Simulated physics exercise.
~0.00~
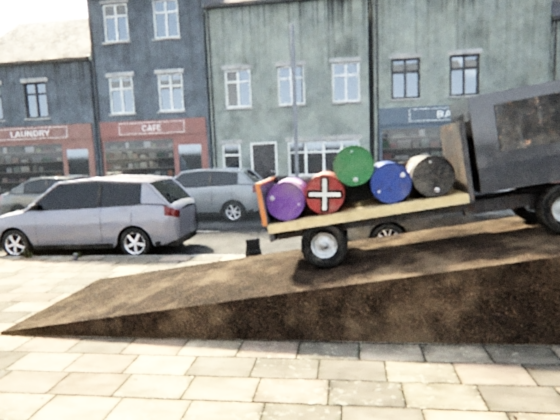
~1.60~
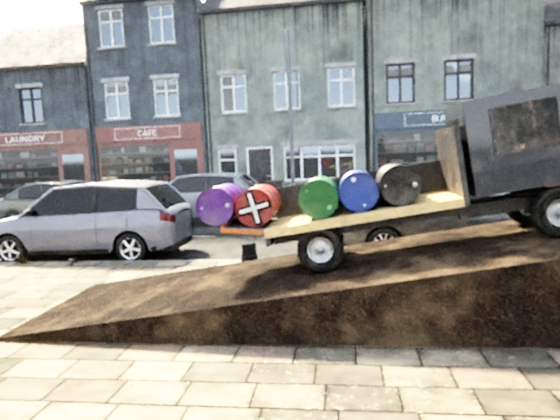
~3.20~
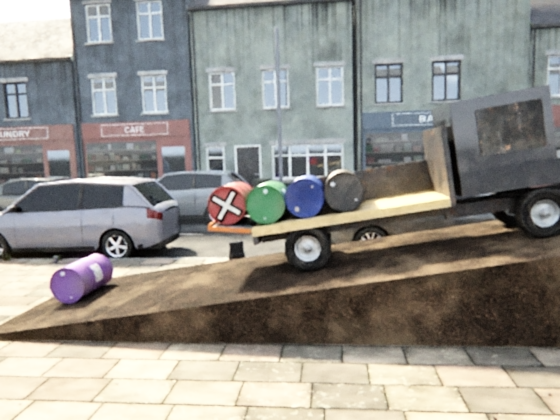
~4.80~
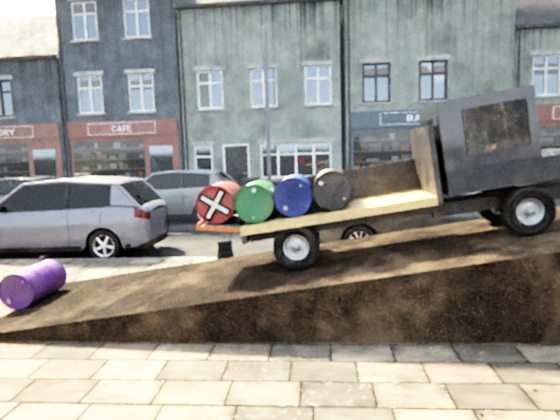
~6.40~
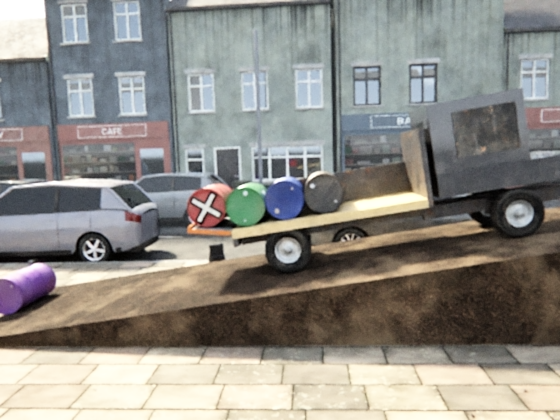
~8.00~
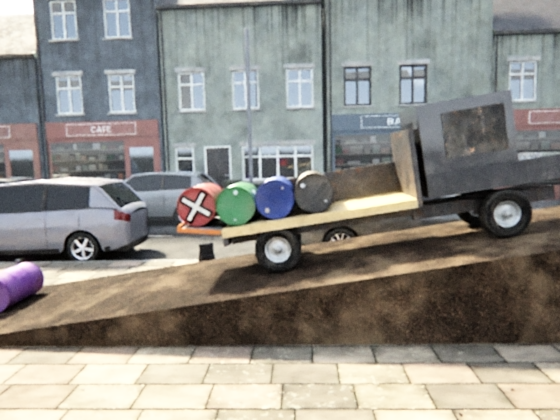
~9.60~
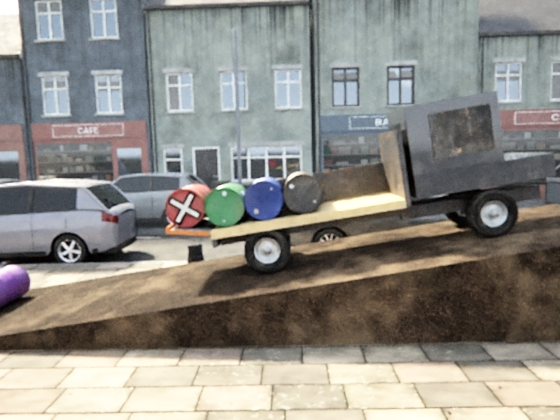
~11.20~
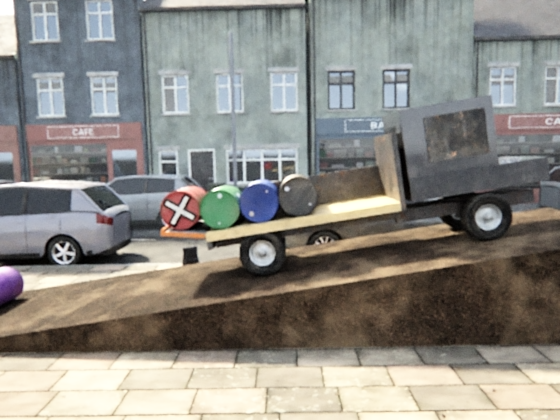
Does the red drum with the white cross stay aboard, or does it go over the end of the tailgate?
The red drum stays aboard, held on the lowered tailgate. The green and blue drums also remain on the truck, and only the purple one gets away onto the slope.
